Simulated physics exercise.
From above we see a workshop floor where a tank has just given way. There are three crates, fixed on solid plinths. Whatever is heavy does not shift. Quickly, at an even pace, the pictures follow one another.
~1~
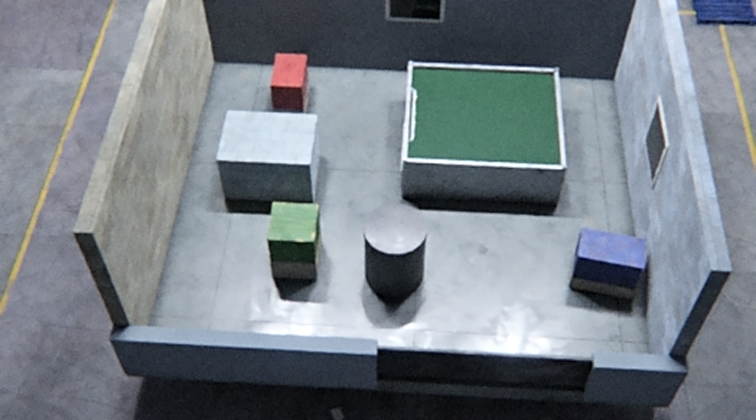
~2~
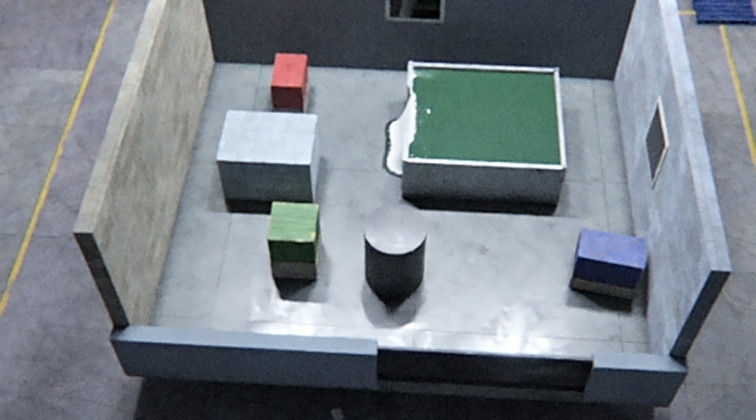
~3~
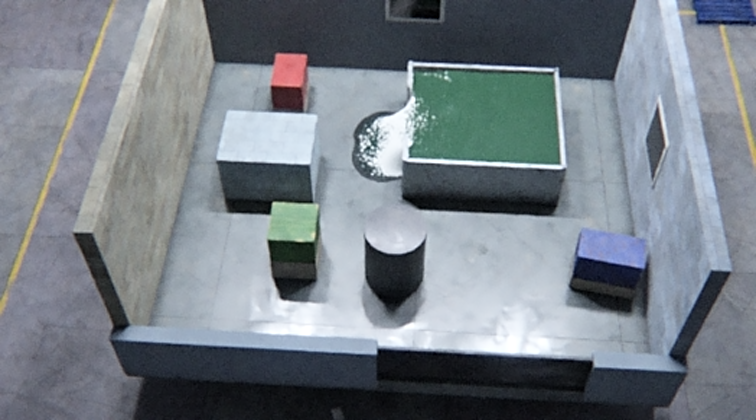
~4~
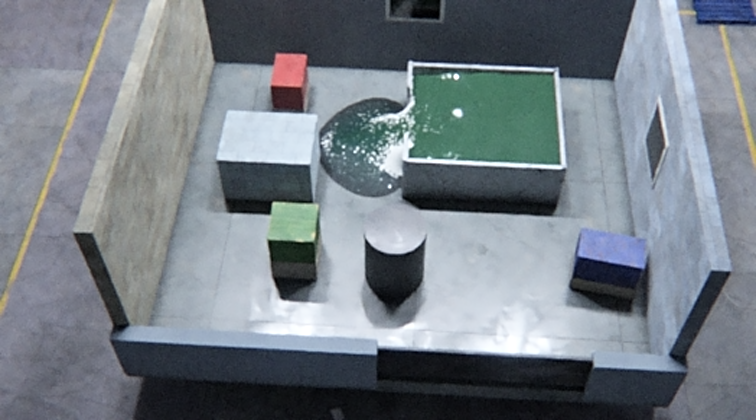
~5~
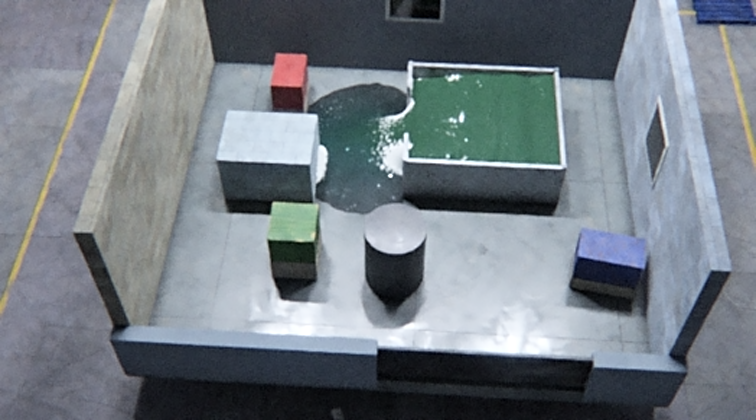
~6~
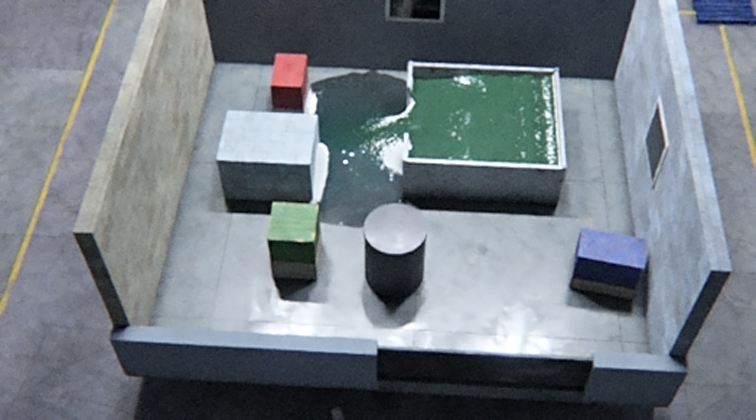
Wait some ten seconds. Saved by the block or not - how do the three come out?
The blue crate is missed by the water; the green crate is missed by the water; the red crate is reached by the water.
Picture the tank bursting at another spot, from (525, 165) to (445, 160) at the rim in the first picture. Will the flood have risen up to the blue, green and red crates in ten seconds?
Result: Blue is swamped; green is not reached; red is not reached.
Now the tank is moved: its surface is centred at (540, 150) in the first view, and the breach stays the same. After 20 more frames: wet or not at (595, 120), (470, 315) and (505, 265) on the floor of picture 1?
Taking the three spots in order: Bare, bare, bare.
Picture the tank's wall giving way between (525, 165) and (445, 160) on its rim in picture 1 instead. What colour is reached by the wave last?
My pick is the red-painted one.
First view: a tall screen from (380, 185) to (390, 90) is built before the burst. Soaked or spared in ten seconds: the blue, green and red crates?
Blue crate: Untouched, green crate: Untouched, red crate: Untouched.
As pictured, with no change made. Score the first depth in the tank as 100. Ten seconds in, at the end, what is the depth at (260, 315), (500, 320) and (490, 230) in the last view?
12, 6 and 12 in a hundred, in turn.
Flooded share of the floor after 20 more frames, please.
Estimated share: About 65 %.
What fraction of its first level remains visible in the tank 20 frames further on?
Roughly 44 percent.
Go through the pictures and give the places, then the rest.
In the first picture, the open tank at (483, 117) is whole and still.
In the second picture, water pours out at (409, 133) and has run to (394, 172).
In the third picture, the front is at (362, 168), out from the gap at (409, 136).
In the fourth picture, the front is at (321, 150), out from the gap at (409, 137).
In the fifth picture, water pours out at (409, 136) and has run to a hidden place.
In the sixth picture, water pours out at (409, 136) and has run to a hidden place.
A moment on, water covers 25 % of the floor; the blue crate not reached, the green crate water round its plinth, the red crate water round its plinth.
Next, water covers 40 % of the floor; the blue crate not reached, the green crate water round its plinth, the red crate water round its plinth.
Then, water covers 65 % of the floor; the blue crate not reached, the green crate water round its plinth, the red crate water round its plinth.
Later, water covers 95 % of the floor; the blue crate water round its plinth, the green crate water round its plinth, the red crate water round its plinth.
In the end, water covers 100 % of the floor; the blue crate stayed above the water, the green crate stayed above the water, the red crate was topped.
